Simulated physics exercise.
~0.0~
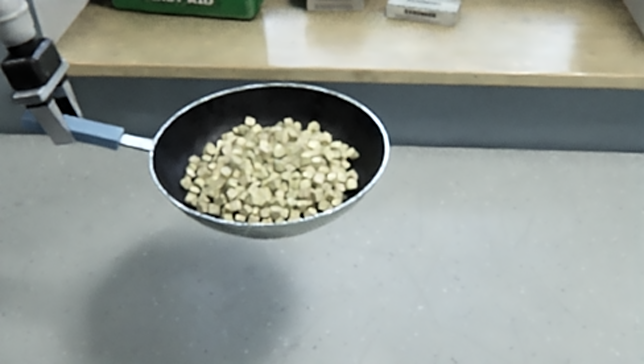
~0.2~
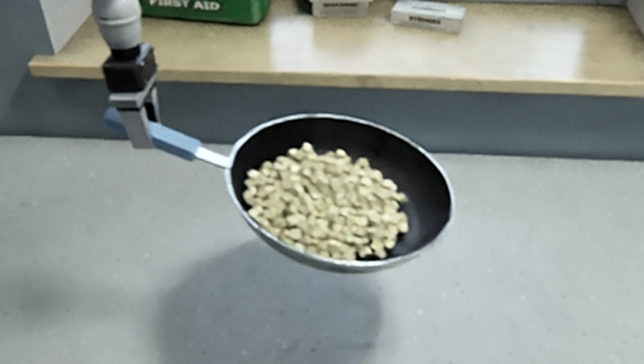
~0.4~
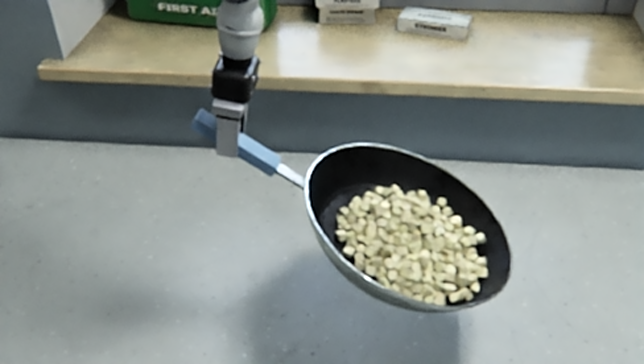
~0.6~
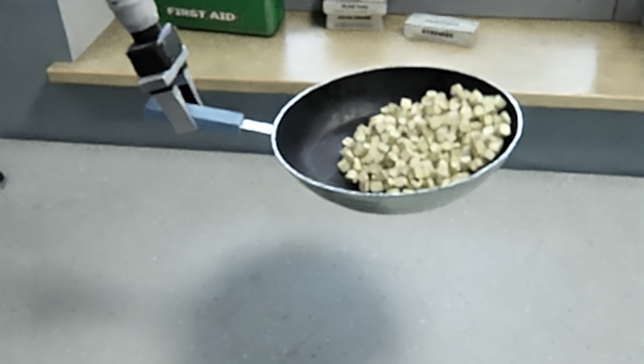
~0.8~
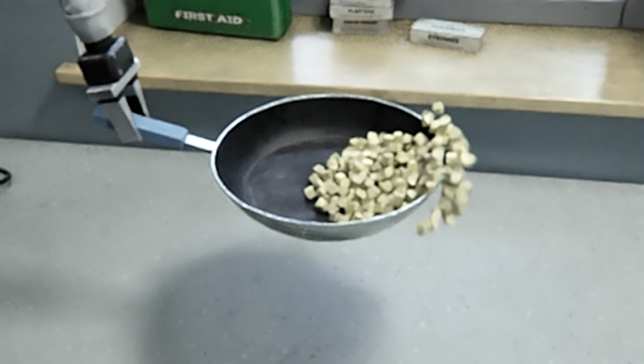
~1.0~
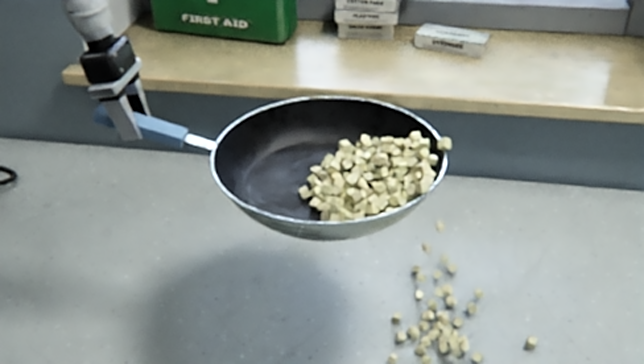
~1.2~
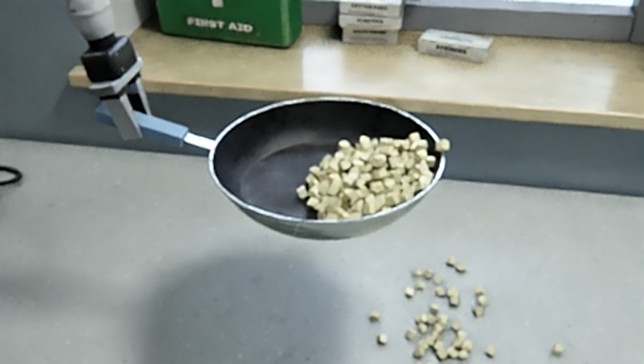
Above a grey table by a wooden shelf, a robot arm swung a frying pan heaped with small pale cubes to the right, tilting it, then raised it and jerked back left, and some cubes spilled over the right rim and scattered below.
